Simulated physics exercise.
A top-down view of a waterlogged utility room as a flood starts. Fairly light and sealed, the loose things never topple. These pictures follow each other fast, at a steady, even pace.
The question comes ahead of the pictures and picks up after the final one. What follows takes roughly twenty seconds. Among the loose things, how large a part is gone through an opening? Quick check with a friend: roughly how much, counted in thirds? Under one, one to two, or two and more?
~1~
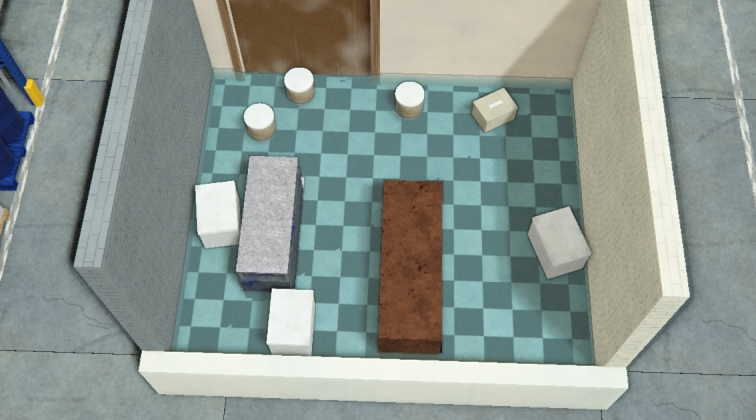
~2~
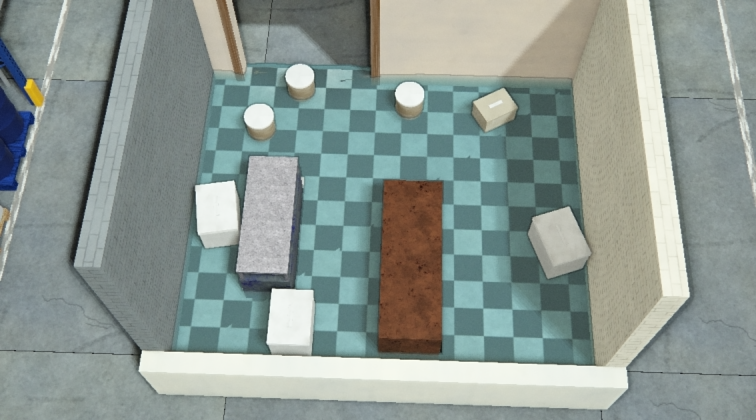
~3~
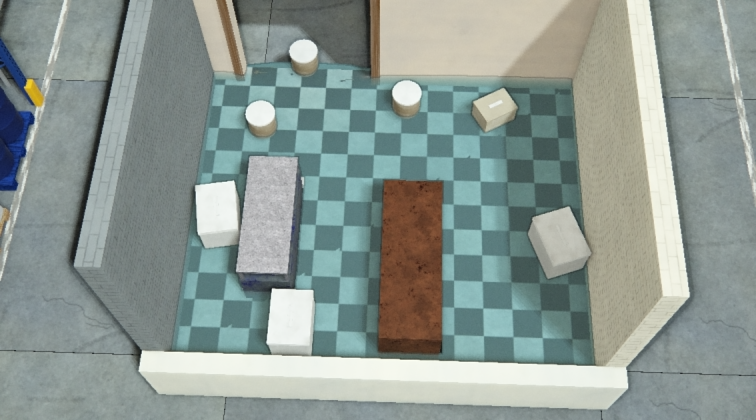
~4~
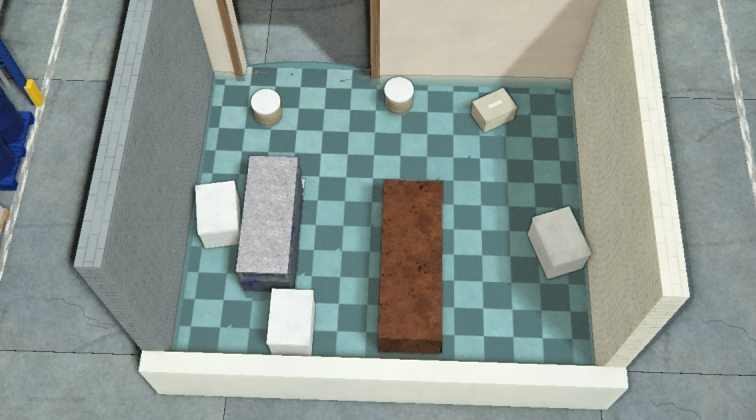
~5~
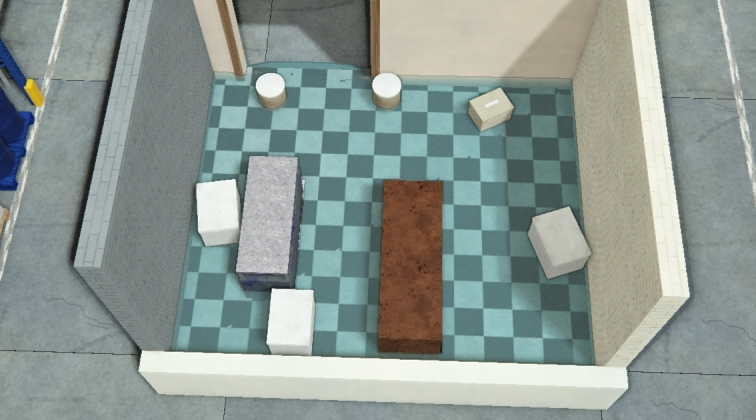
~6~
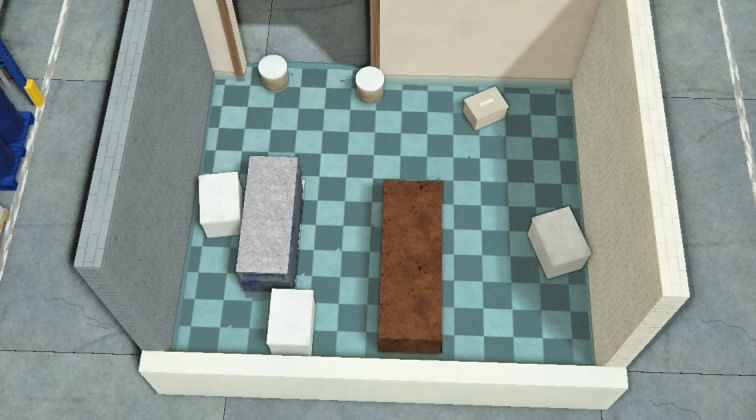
It falls in the highest third.
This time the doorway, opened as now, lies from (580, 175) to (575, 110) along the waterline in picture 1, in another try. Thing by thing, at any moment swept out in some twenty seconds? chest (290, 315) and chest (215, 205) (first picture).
Outcome by order: Not lost; not lost.
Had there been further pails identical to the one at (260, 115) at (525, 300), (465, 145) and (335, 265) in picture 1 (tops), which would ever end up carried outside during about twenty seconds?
Outcomes in turn are not expelled, expelled, expelled.
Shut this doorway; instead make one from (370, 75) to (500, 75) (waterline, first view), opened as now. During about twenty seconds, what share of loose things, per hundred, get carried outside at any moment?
Close to 90 percent, more or less.
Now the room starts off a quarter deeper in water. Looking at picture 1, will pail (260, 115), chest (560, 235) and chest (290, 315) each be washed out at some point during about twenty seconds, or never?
Taking them in order: Leaves the room; remains in the room; remains in the room.
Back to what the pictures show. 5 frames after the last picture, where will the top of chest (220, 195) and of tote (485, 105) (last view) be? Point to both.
They end up close to (224, 130) and close to (443, 91).
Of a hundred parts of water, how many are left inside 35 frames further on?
I'd put it close to 38 percent.
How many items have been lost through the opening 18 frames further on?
Total: 4.
A moment on, 3 of 7 are out; 4 afloat.
Next, 4 of 7 are out; 3 afloat.
Later, 5 of 7 are out; 2 afloat.
In the end, 5 of 7 are out; 2 afloat.
